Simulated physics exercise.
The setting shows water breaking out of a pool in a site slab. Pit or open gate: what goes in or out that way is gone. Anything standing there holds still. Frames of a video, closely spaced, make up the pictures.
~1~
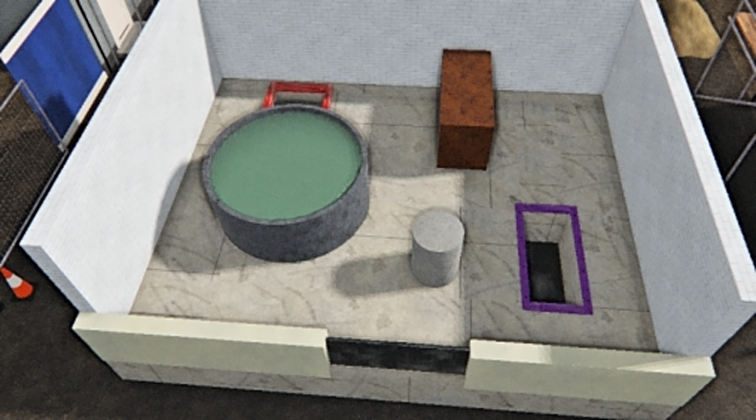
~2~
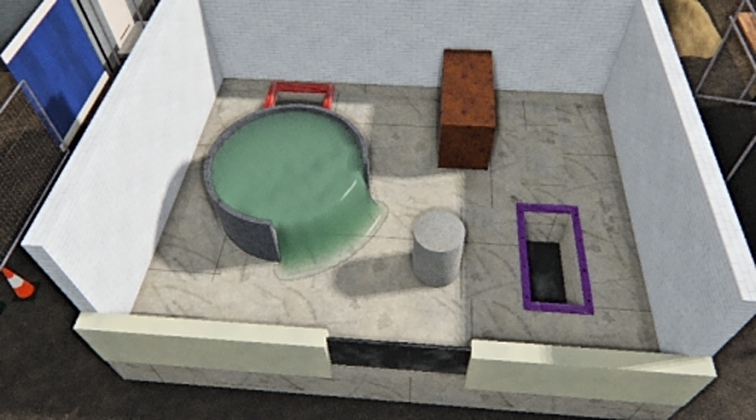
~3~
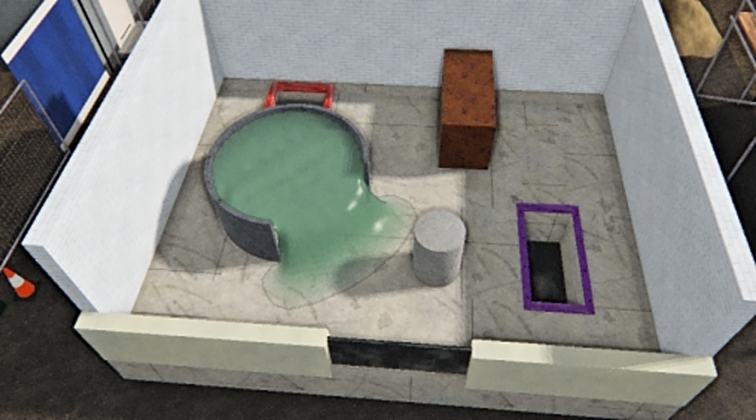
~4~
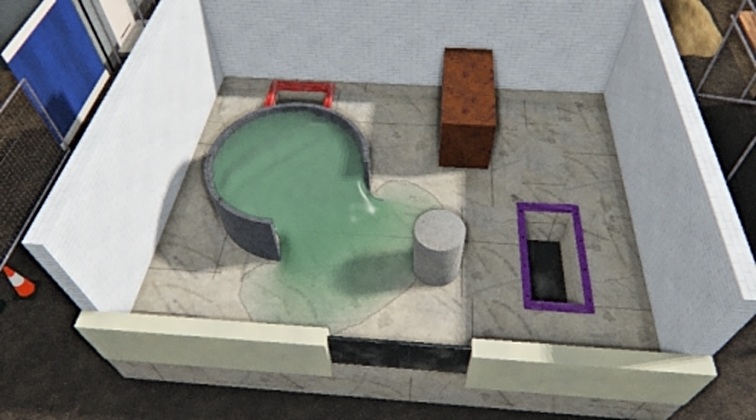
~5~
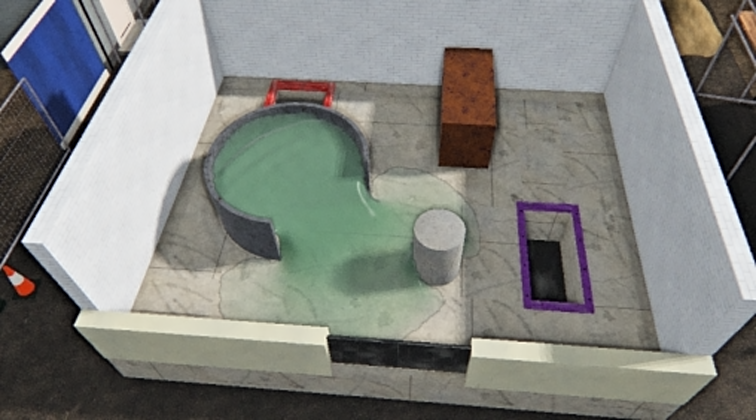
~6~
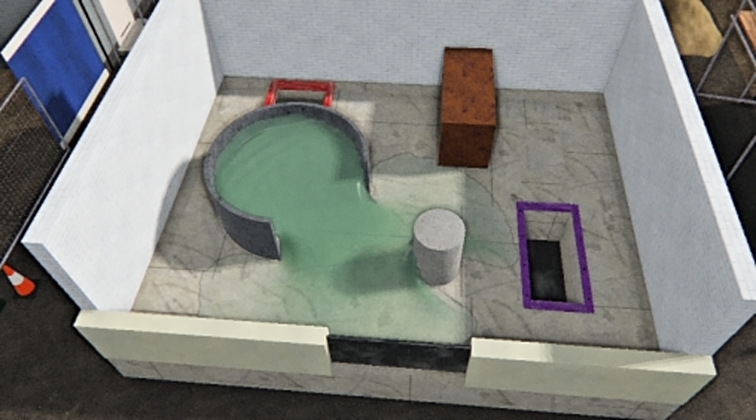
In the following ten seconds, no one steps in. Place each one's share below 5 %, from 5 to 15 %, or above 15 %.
As I see it, the gate will not reach five per cent, the purple pit will not stay within fifteen per cent, the red pit will not reach five per cent.
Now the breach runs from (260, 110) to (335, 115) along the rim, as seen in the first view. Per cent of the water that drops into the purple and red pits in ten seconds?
In percent: Purple 0, red 40.
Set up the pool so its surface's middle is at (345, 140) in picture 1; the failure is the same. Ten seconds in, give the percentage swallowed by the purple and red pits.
Purple about 40 %, red about 0 %.
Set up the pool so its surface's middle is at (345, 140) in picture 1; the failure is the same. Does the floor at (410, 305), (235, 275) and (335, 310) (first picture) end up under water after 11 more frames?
Spot one wetted, spot two wetted, spot three wetted.
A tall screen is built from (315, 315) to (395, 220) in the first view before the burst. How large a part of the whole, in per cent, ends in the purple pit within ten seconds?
The purple pit gets 12 per cent.
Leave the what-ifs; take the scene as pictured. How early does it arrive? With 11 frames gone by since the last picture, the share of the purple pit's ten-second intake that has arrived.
Estimate: Roughly 20 %.
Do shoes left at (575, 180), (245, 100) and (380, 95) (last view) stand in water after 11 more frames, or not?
Drenched; left dry; left dry.
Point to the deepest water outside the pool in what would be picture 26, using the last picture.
I'd put it around (638, 375).
A moment on, water covers 35 % of the floor; the gate 0 %, the purple pit 2 %, the red pit 0 %.
Next, water covers 50 % of the floor; the gate 0 %, the purple pit 6 %, the red pit 0 %.
Then, water covers 65 % of the floor; the gate 0 %, the purple pit 13 %, the red pit 0 %.
Later, water covers 90 % of the floor; the gate 0 %, the purple pit 21 %, the red pit 0 %.
In the end, water covers 95 % of the floor; the gate 0 %, the purple pit 28 %, the red pit 1 %.
